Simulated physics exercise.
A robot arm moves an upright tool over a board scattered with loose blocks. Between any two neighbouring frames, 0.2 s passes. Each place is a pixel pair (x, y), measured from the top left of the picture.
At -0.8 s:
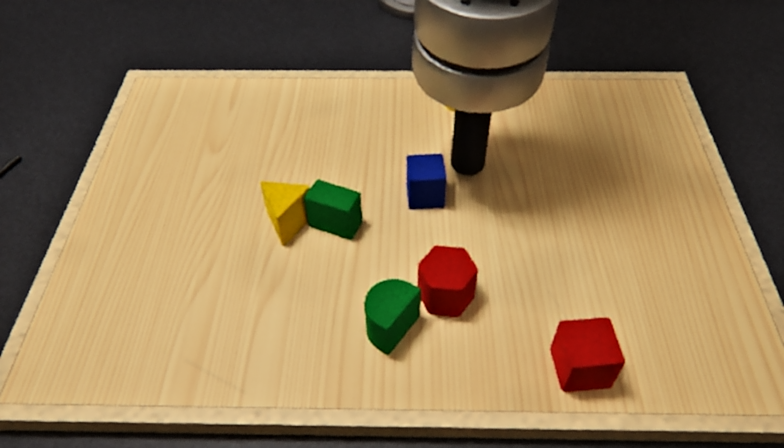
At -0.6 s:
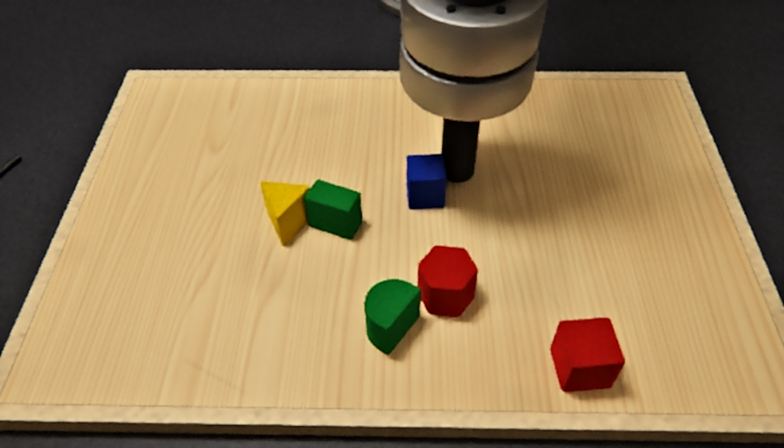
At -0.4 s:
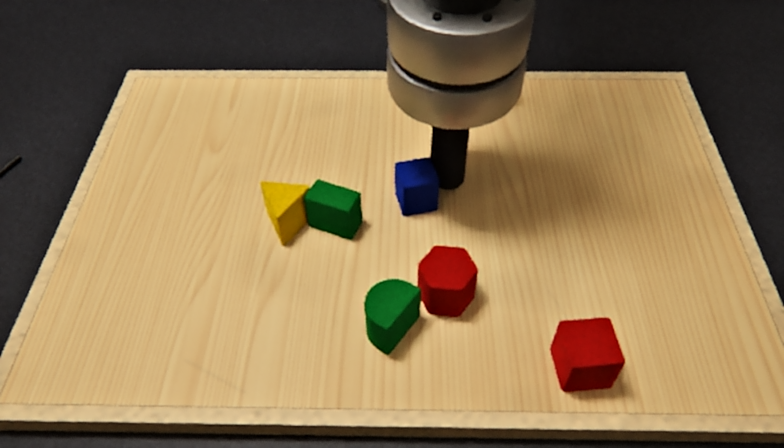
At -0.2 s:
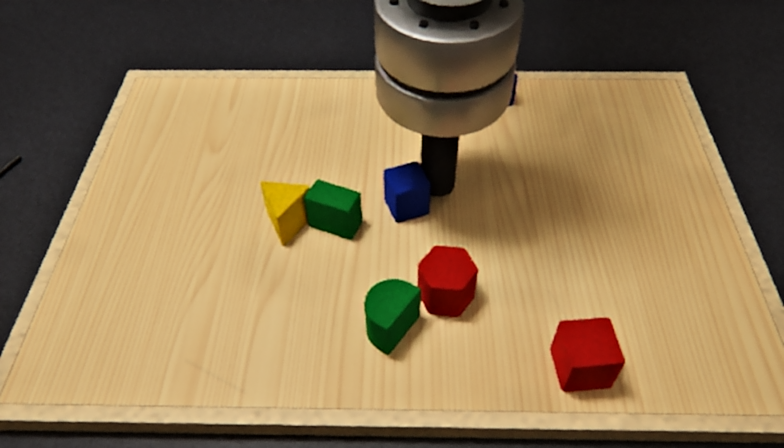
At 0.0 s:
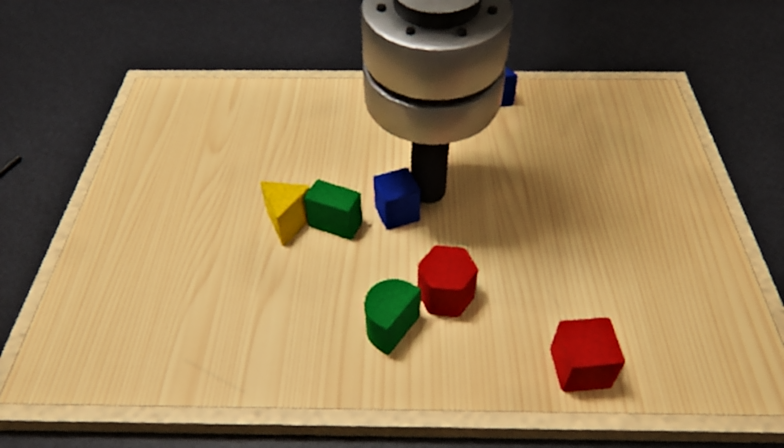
A robot arm moved its black upright tool left to a small blue block, then pushed the block a short way left and toward the viewer, while the nearby yellow, green and red blocks stayed still.
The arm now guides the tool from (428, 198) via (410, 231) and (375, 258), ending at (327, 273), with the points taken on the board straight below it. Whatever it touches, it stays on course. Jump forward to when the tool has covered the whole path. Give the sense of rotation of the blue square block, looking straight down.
Verdict: Clockwise.
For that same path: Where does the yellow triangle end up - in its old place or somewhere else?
Displaced.
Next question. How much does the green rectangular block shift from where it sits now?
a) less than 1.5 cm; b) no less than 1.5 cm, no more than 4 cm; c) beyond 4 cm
My pick is b.
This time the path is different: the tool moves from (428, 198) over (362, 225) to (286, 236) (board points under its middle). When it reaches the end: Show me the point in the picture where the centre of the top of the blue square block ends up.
Somewhere near (334, 232).
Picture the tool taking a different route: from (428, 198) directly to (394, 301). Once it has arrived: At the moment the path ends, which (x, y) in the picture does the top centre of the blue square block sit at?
Its top middle: (378, 196).
The first path, step by step. One third of the way, tool at (409, 225); yellow triangle at (279, 194); green rectangular block at (324, 193); blue square block at (370, 199), turned 40° clockwise.
Two thirds of the way, tool at (374, 251); yellow triangle at (266, 189), turned 35° anticlockwise; green rectangular block at (309, 189), turned 15° clockwise; blue square block at (350, 205), turned 65° clockwise.
At the end, tool at (326, 266); yellow triangle at (264, 188), turned 45° anticlockwise; green rectangular block at (305, 184), turned 20° clockwise; blue square block at (341, 208), turned 90° clockwise; red hexagonal block not moved.
